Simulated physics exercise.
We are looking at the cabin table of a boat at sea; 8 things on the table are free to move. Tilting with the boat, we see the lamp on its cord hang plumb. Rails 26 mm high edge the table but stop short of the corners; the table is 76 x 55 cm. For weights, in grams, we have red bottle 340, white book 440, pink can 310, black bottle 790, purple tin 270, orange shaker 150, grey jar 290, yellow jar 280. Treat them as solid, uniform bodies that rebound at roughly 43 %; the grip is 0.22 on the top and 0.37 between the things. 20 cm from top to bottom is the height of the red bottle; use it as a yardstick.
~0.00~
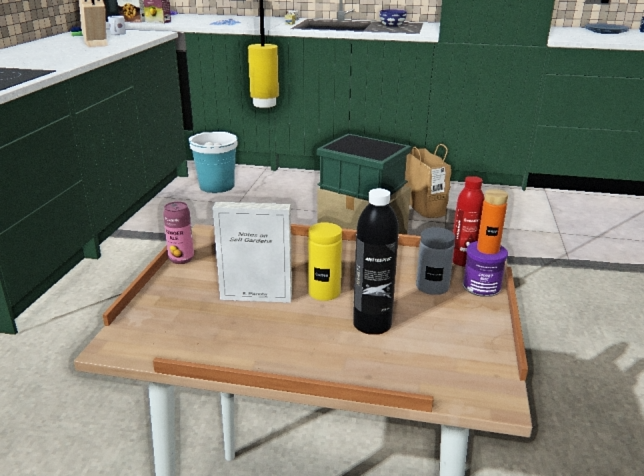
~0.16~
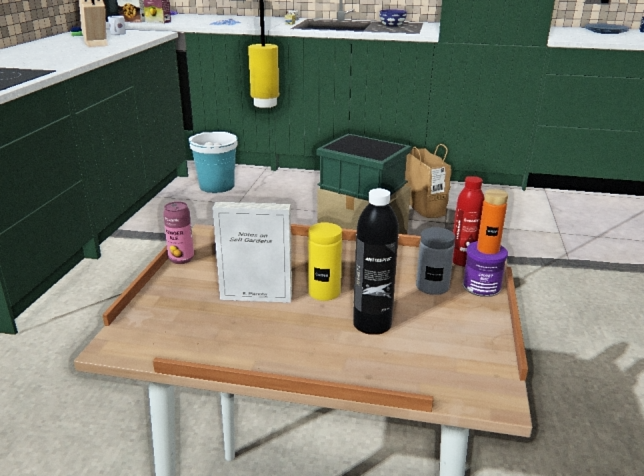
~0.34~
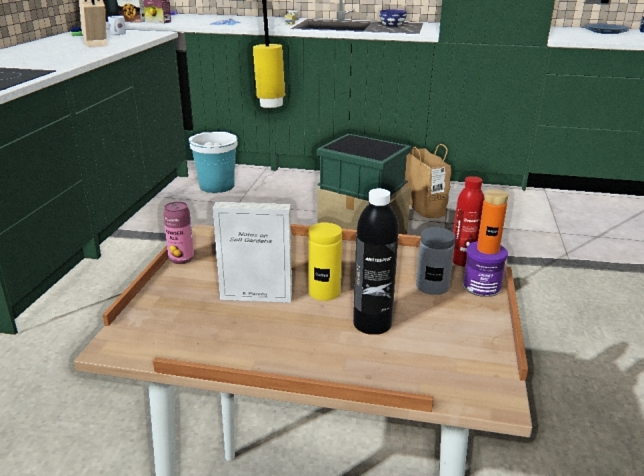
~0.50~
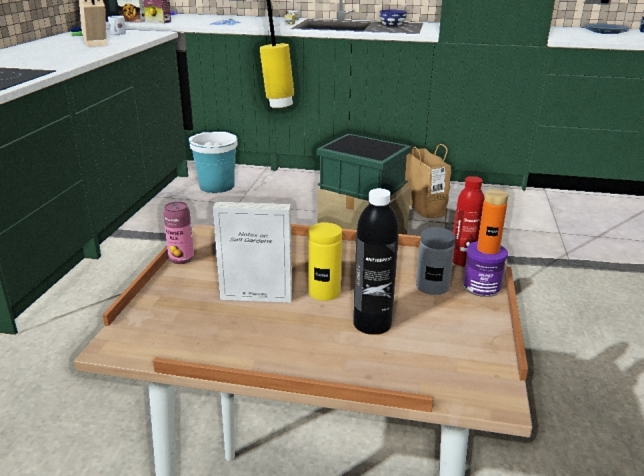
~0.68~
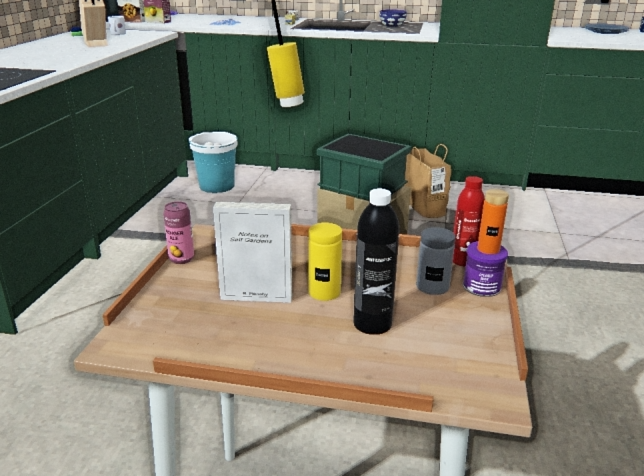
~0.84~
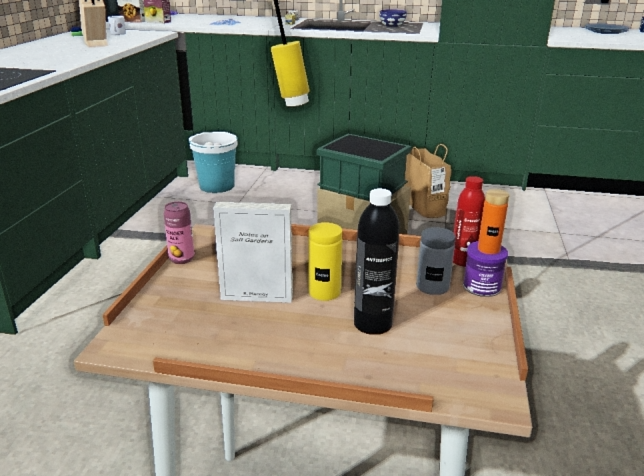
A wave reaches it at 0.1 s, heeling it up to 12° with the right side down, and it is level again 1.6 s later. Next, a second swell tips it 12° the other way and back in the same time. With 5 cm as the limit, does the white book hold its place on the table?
Pretty sure it ends up more or less in place.
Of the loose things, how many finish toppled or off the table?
In total, 0.
By 1.44 s, floor tilted 3°, right side down.
By 2.34 s, floor tilted 11°, left side down.
By 3.24 s, boat level.
When it is over (3.8 s), all 8 within 5 cm of the start. End places, in pixels of the last picture, white book near (255, 253).
